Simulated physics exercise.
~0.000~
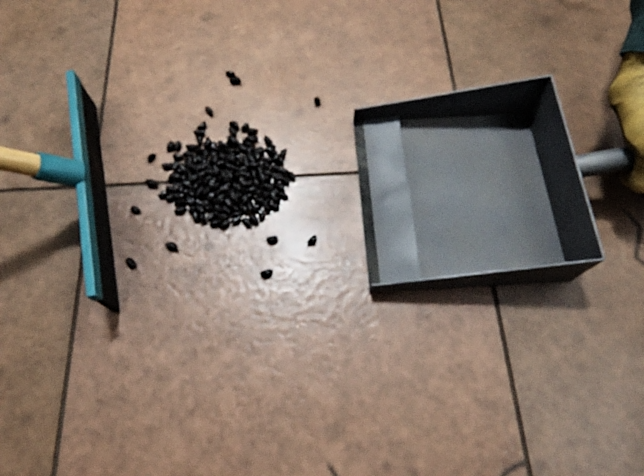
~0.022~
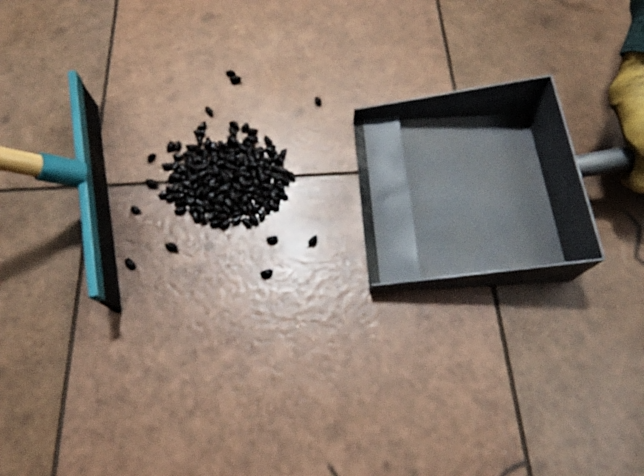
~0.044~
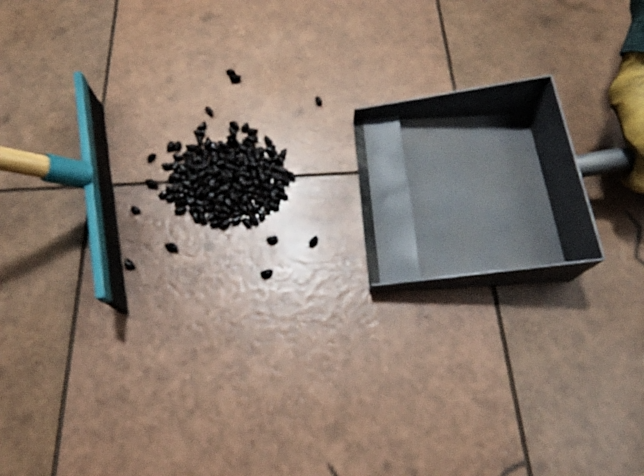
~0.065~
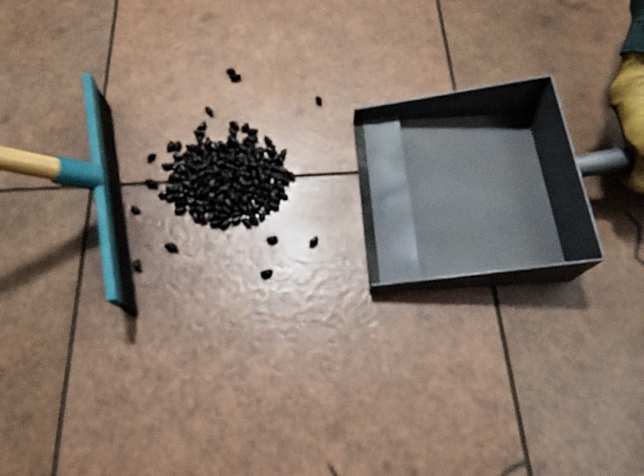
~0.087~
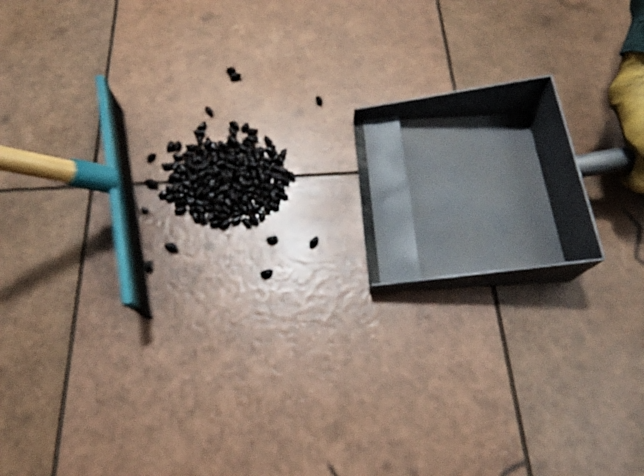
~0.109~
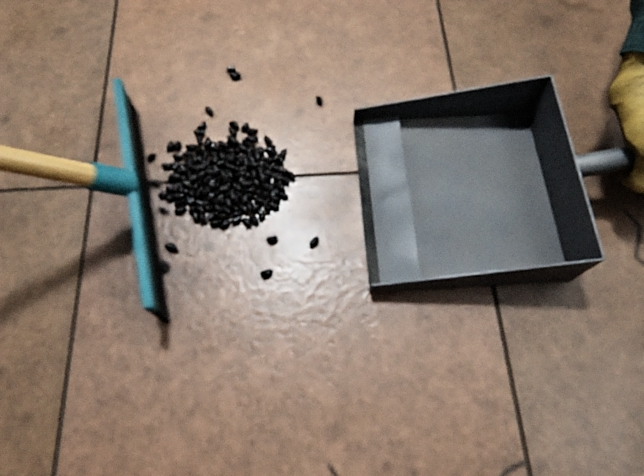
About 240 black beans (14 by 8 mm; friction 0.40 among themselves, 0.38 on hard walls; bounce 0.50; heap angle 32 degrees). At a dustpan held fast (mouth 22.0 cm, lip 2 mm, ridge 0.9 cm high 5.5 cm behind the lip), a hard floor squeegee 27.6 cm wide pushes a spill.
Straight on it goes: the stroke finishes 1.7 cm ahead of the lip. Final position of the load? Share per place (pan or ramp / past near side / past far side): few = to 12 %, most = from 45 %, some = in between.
Shares - pan: Some, near side: Few, far side: Some.
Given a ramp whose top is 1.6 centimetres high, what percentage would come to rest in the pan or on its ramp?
That would give something like 30 per cent.
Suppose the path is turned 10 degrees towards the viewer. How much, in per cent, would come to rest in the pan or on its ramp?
Result: Close to 15 %, ramp counted.
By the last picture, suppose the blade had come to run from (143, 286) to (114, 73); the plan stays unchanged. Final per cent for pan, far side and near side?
You'd see pan at 30, far at 25 and near at 0.
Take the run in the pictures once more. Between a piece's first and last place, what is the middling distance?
That distance is close to 16 cm.
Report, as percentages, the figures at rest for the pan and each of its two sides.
Final shares - pan: 35%, near side: 0%, far side: 20%.
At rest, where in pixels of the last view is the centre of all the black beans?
Estimated resting centre: Around (354, 166).
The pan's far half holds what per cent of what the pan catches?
Share: Approx. 60 %.
Then, at 0.23 s, middle of the blade 13 cm from the lip; 0 % over the lip, far side 5 %, near side 0 %.
After 0.31 s, middle of the blade 6 cm from the lip; 0 % over the lip, far side 15 %, near side 0 %.
After 0.52 s, middle of the blade 5 cm from the lip; 35 % over the lip, far side 20 %, near side 0 %.
At rest (2.0 s), pan 35 %, near side 0 %, far side 20 %, in front of the lip or behind the blade 45 %.
